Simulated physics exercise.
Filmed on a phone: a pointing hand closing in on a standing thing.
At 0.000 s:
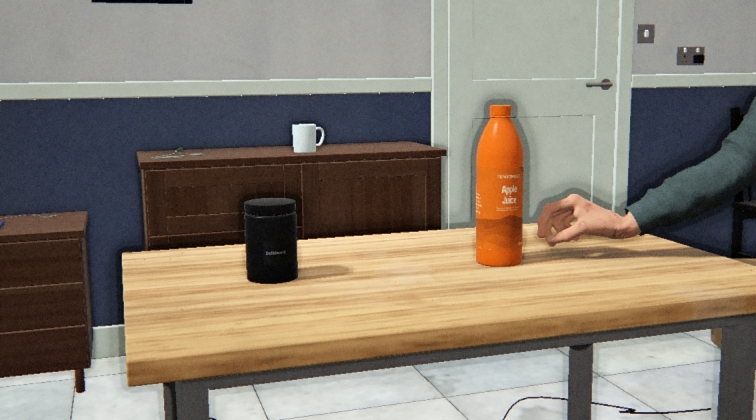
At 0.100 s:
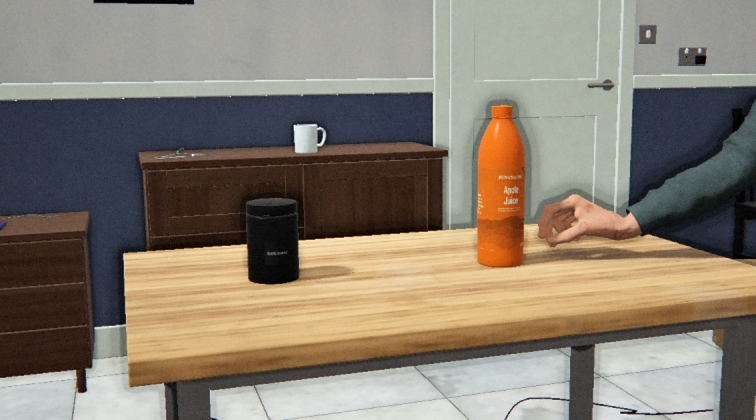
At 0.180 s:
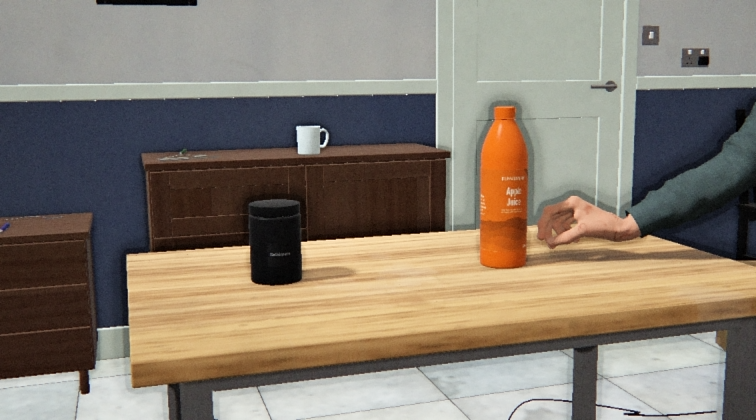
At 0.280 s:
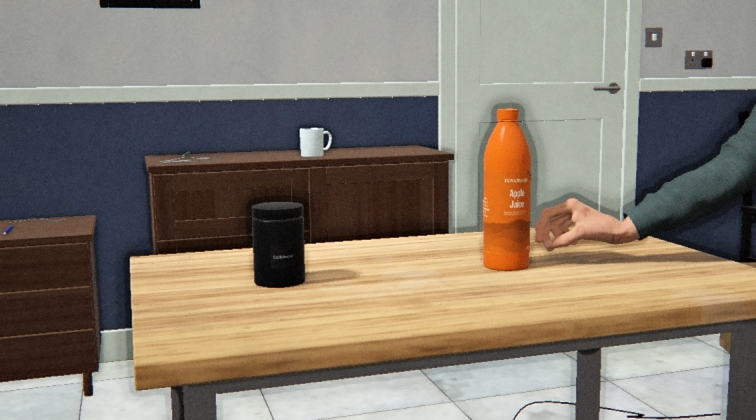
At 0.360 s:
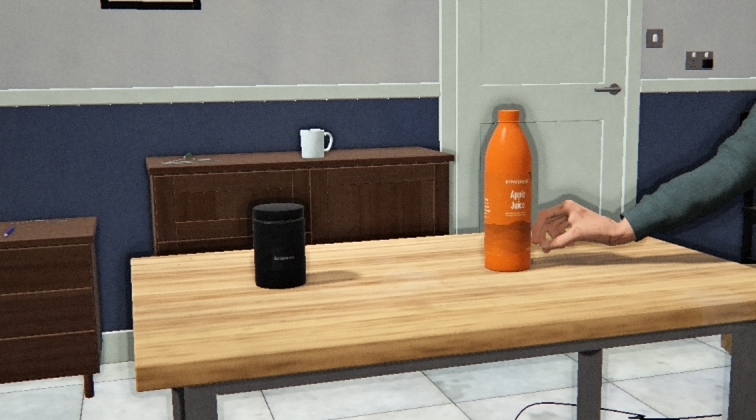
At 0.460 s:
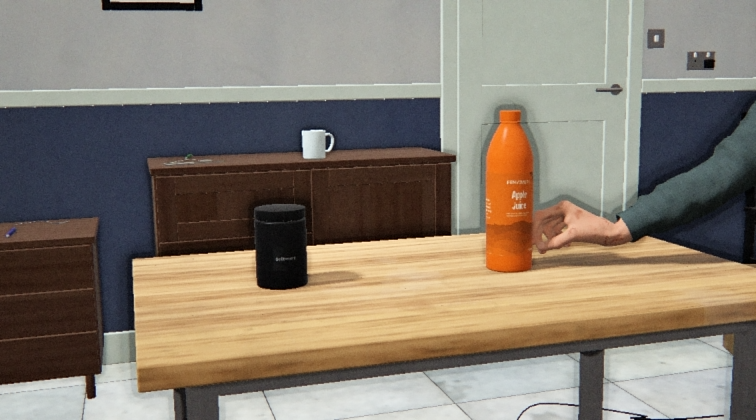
In a room with grey and dark blue walls and a pale door, a wooden table is seen from its front, slightly above the top. An orange bottle stands right of centre, a black lidded container stands to the left, and a white mug sits on a brown cabinet behind. A green-sleeved hand at the right edges very slightly closer to the still bottle as the camera drifts slightly.
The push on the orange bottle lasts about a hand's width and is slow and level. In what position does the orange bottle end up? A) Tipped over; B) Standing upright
Option B: Standing upright.
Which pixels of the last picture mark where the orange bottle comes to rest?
Near pixel (446, 194).
By 0.86 s, orange bottle moved a little near (490, 192).
By 1.26 s, orange bottle moved about its own width near (466, 193).
When it is over (2.2 s), moved from the start, orange bottle. End places, in pixels of the last picture, orange bottle near (446, 194).
